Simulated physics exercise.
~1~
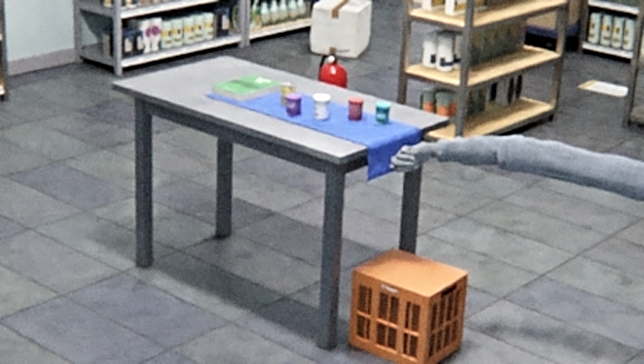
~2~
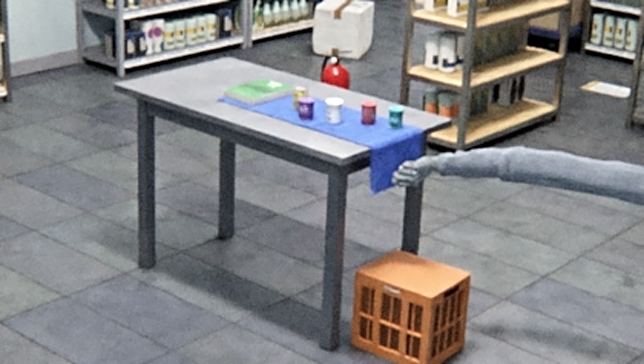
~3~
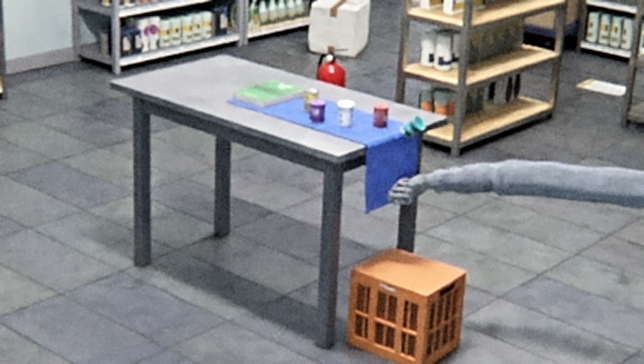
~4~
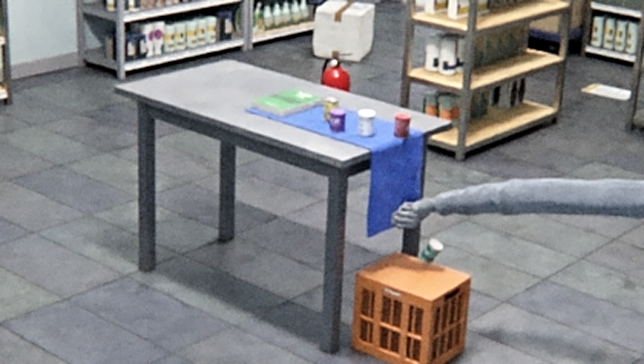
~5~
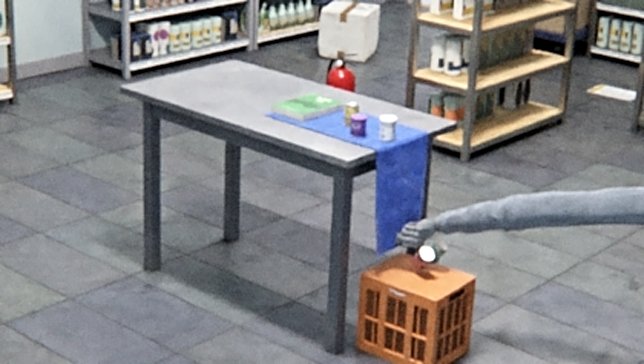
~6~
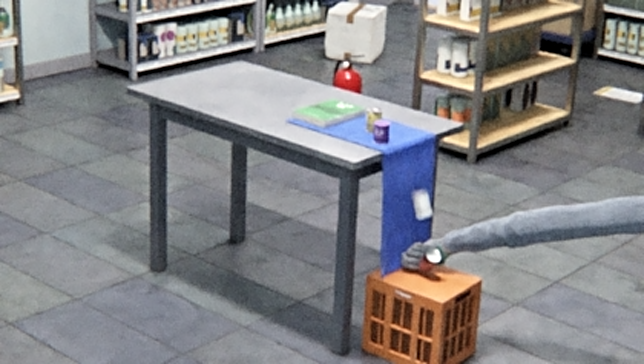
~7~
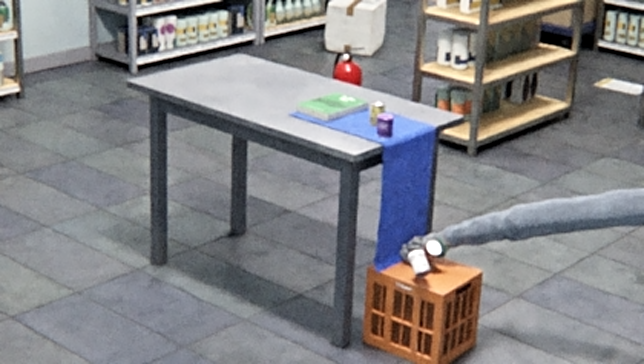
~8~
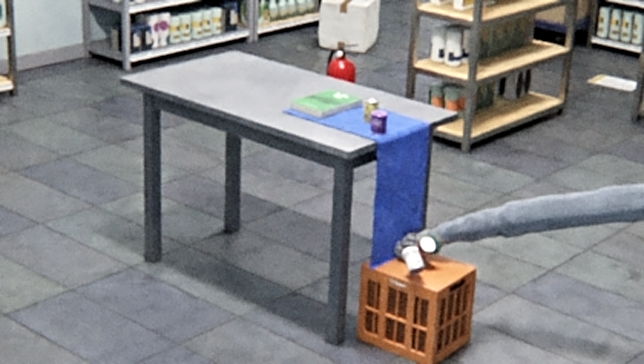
In a shop, a grey arm pulled a blue cloth off a table's right end, carrying the cans along, until the turquoise, red and white ones dropped in turn toward an orange crate, while the purple and yellow cans stayed standing on top.
